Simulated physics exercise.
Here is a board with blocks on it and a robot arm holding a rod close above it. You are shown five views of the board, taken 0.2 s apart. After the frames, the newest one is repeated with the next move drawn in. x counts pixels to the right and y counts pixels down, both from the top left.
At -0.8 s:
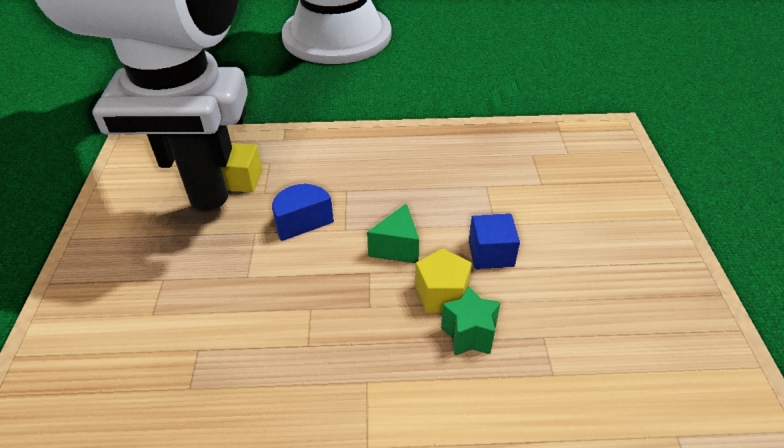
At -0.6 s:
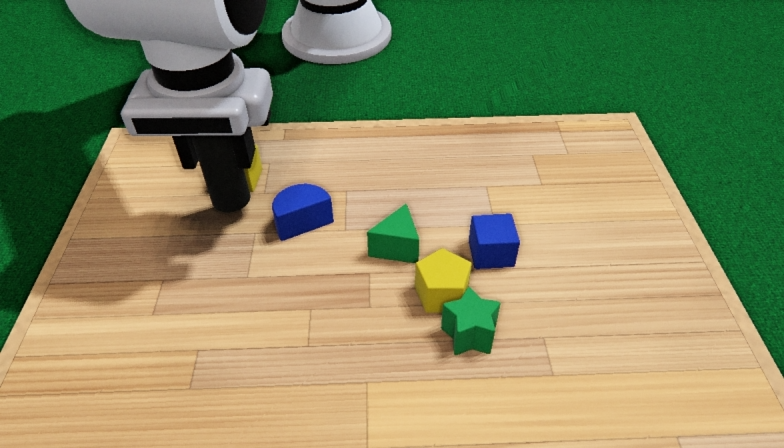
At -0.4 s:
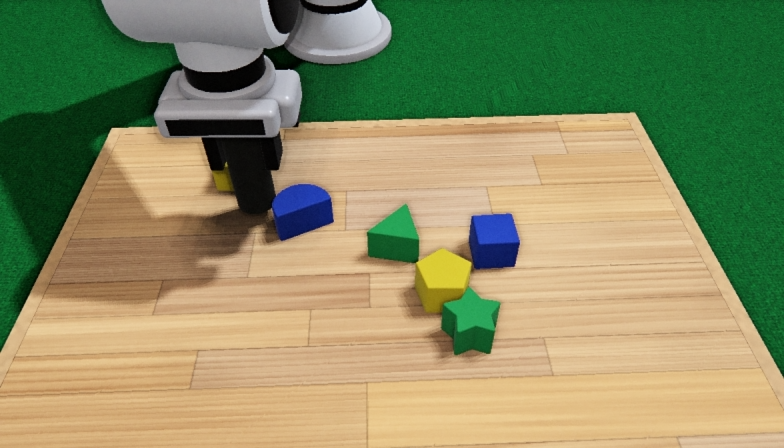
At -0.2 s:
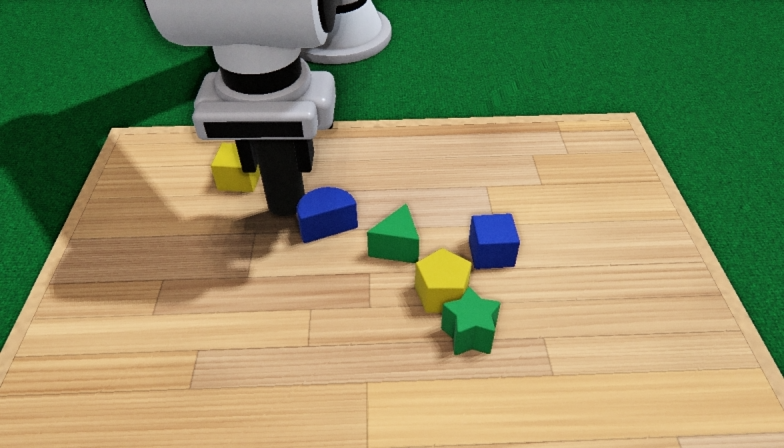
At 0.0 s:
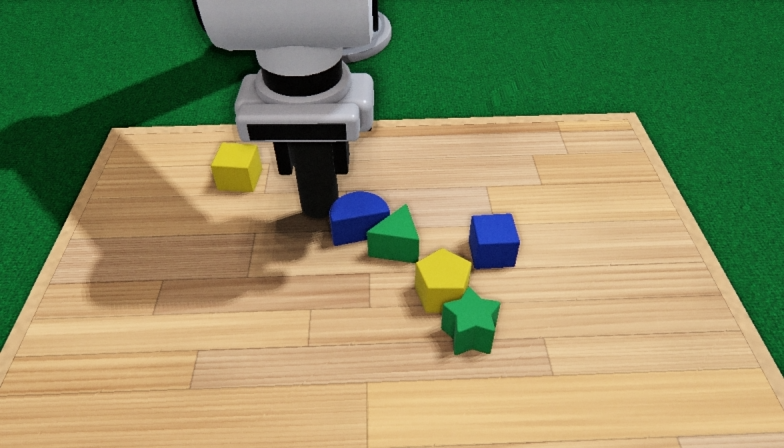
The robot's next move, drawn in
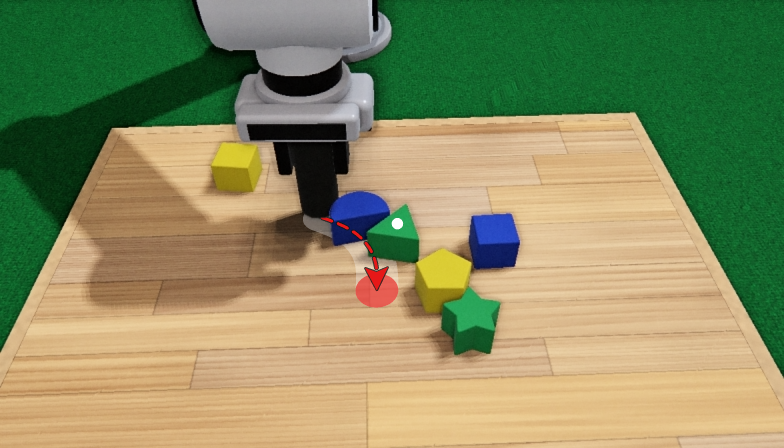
A white robot arm holding a dark rod slides rightward above a pale wooden board on a green surface, seen from a fixed, raised view. A yellow cube and blue D-shaped block sit toward the left, with a green triangle, blue cube, yellow pentagon and green star to the right. The rod passes in front of the yellow cube, then pushes the D-shaped block right, close beside the triangle.
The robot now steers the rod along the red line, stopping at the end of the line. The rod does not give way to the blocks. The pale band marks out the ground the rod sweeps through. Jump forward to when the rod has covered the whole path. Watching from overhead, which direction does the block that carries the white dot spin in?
From above, counter-clockwise.
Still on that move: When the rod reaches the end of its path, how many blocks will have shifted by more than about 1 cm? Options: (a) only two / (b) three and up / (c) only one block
That would be a.
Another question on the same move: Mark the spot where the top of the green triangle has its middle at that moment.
That would be at about pixel (448, 238).
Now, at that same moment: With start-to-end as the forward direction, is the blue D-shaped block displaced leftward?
Yes, I think so.
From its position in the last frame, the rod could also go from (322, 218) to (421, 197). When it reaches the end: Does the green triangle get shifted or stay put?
The green triangle moves.
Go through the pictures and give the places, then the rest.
In the first frame, tip of the rod at (209, 198), middles of tops, blue D-shaped block at (298, 197), green triangle at (397, 224), yellow pentagon at (444, 269), green star at (473, 310).
In the second frame, rod at (232, 200), nothing pushed.
In the third frame, rod at (257, 202), nothing pushed.
In the fourth frame, rod at (287, 203), blue D-shaped block at (324, 200).
In the fifth frame, rod at (320, 206), blue D-shaped block at (358, 205), green triangle at (397, 224), yellow pentagon at (444, 269), green star at (473, 310).
The line goes from (322, 218) via (354, 232) and (374, 257), ending at (377, 290); the dot is on the green triangle.
What follows on the original path. One third of the way, rod at (354, 221); blue D-shaped block at (396, 214), turned 20° anticlockwise; green triangle at (418, 231).
Two thirds of the way, rod at (374, 246); blue D-shaped block at (417, 227), turned 55° anticlockwise; green triangle at (447, 238), turned 25° anticlockwise; yellow pentagon at (451, 271), turned 25° clockwise.
At the end, rod at (376, 278); blue D-shaped block at (417, 228), turned 60° anticlockwise; green triangle at (448, 238), turned 25° anticlockwise; yellow pentagon at (451, 271), turned 25° clockwise; green star unmoved.
